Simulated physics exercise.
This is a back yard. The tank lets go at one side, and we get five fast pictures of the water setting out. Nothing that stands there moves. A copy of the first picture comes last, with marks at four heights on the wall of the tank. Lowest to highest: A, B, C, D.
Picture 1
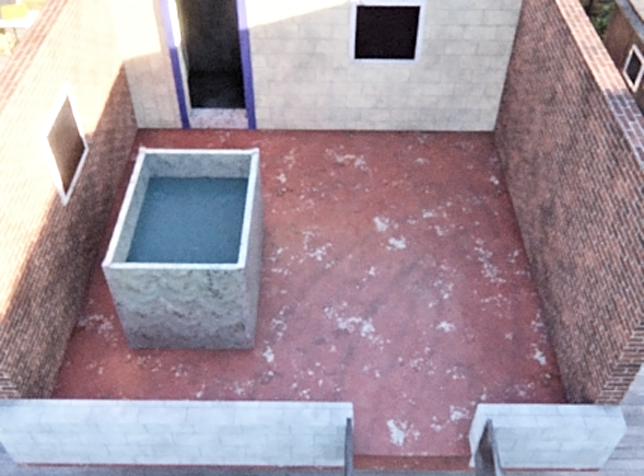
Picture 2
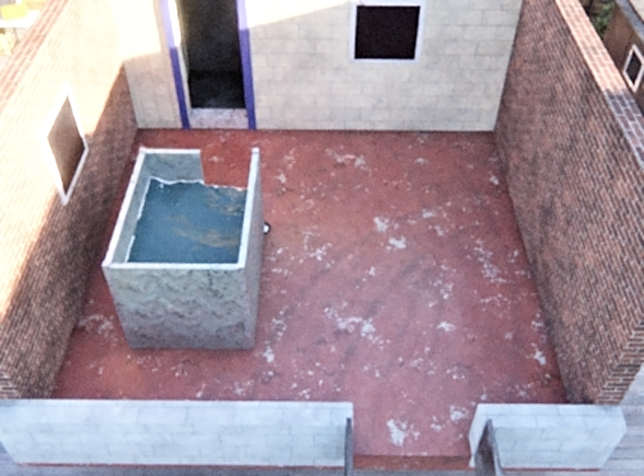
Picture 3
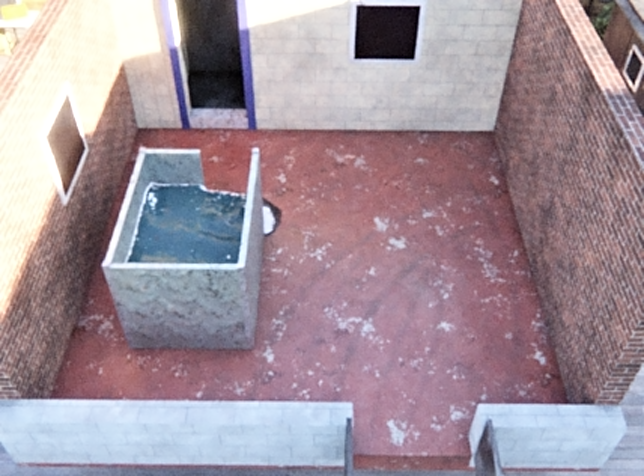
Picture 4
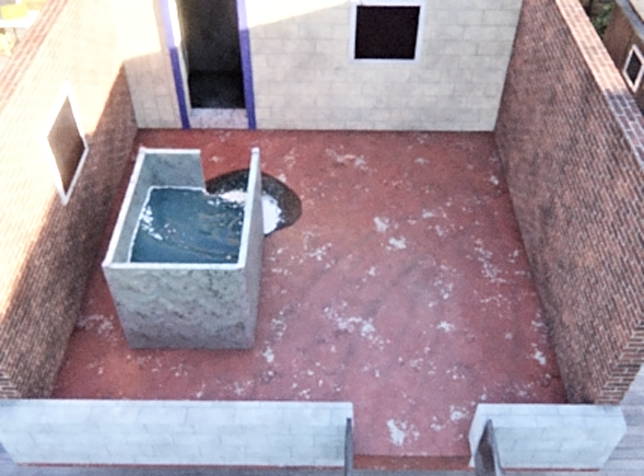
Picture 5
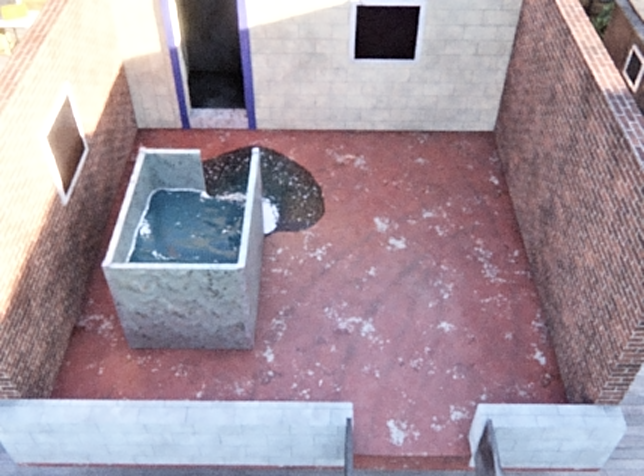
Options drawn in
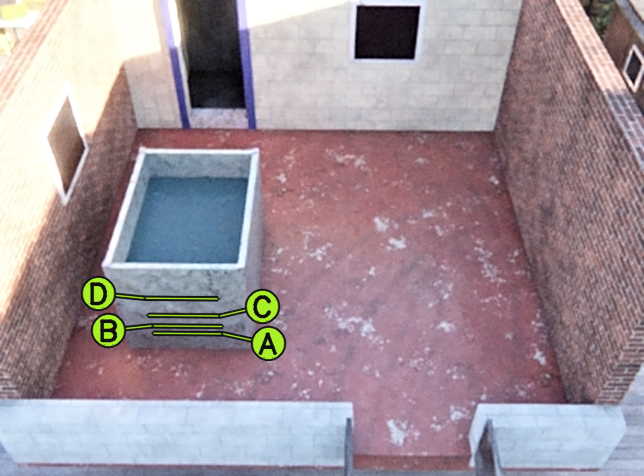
Water in a square tank in a walled back yard drops slightly as it pours through a gap at the tank's back right corner, then spreads in a dark, widening puddle over the red ground behind and beside the tank.
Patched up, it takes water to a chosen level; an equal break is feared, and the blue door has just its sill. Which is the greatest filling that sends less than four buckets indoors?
C is the one.
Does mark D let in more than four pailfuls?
Yes, that goes wrong.
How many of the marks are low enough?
Three.
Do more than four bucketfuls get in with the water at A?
No, that is safe.
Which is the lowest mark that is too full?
It is D.
On the marked copy, A at (188, 333); B at (186, 326); C at (184, 315); D at (180, 298); from the bottom up A, B, C, D.
With A, nothing gets over.
With B, nothing gets over.
With C, a splash gets over, under a bucket.
With D, about 8 bucketfuls get in.
